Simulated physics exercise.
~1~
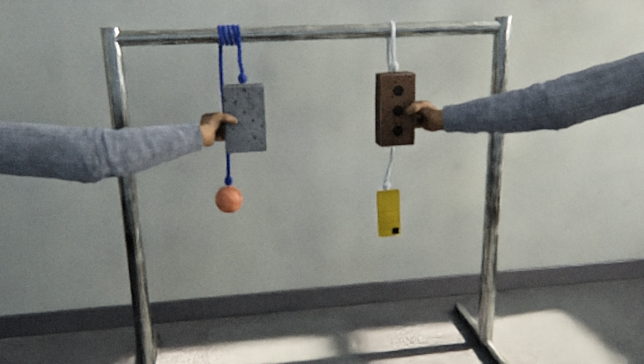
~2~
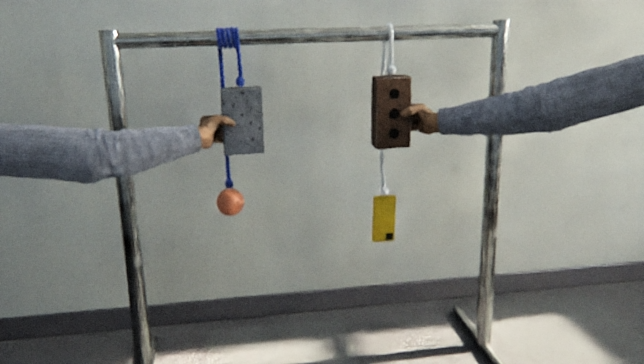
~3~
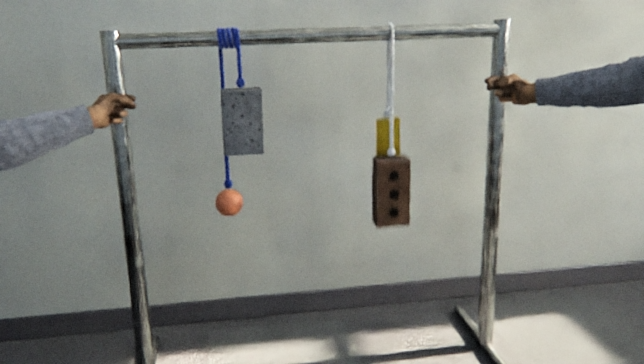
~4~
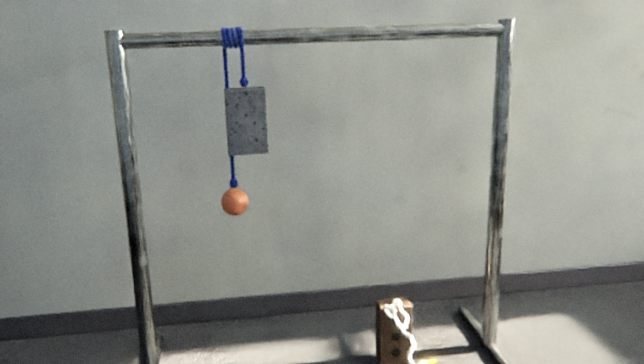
Brick on a white rope dropping to the floor after two hands let go, while a grey paver stays hanging beside it.
